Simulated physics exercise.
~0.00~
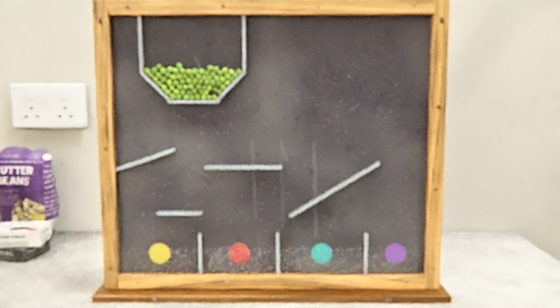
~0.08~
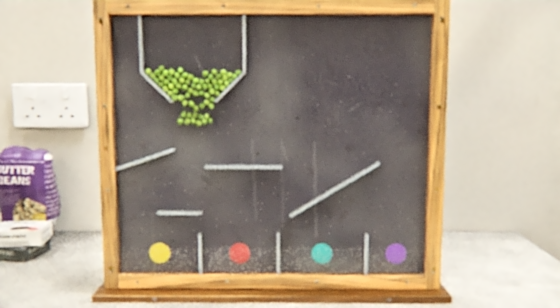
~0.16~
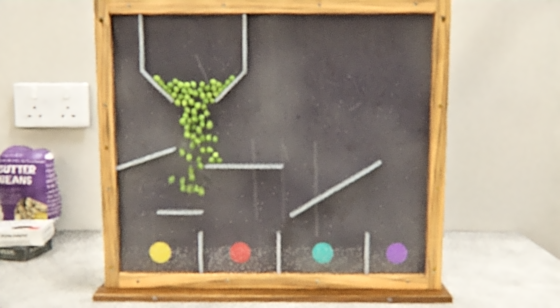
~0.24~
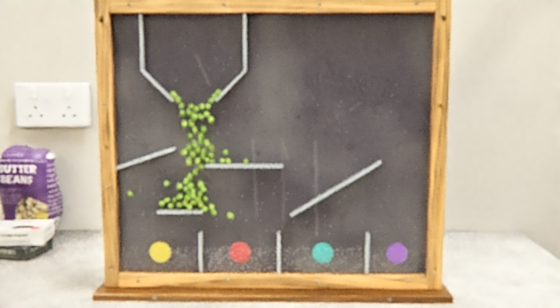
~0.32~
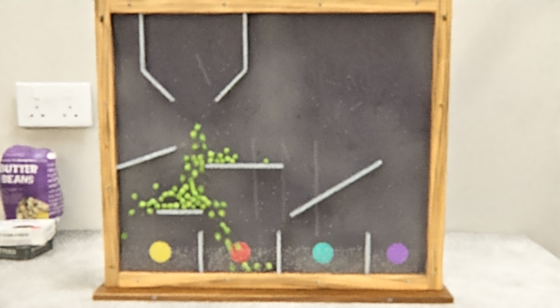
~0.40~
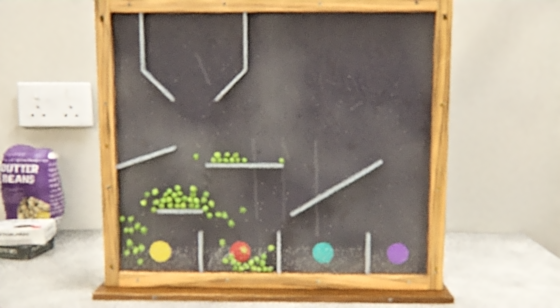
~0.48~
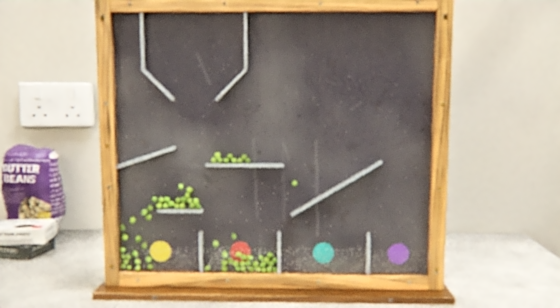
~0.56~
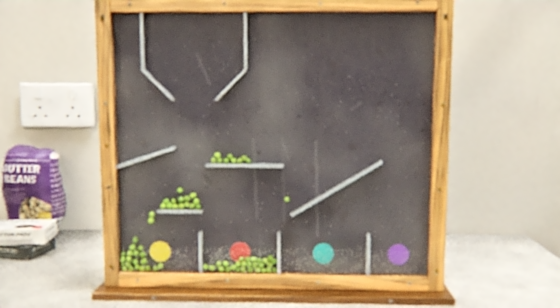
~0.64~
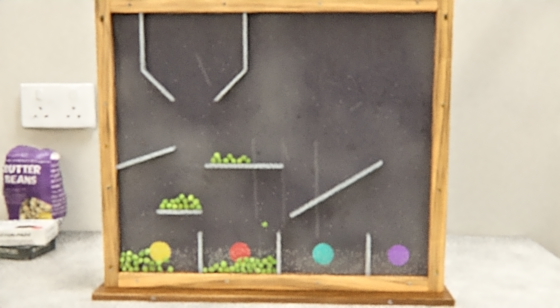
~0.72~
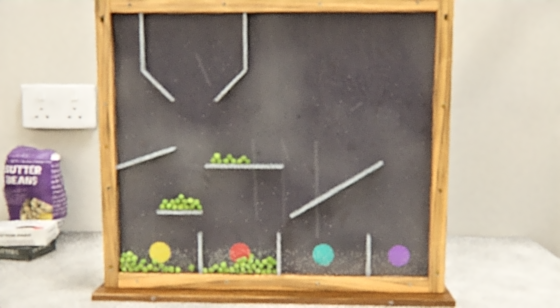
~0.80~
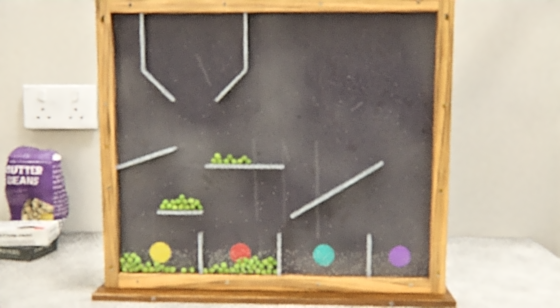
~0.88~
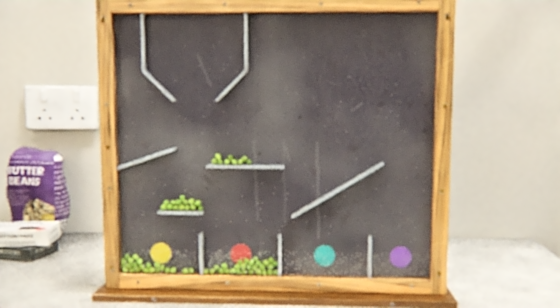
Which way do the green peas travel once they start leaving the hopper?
They move down, dropping past and onto the ledges, with many ending up in the bins at the bottom.
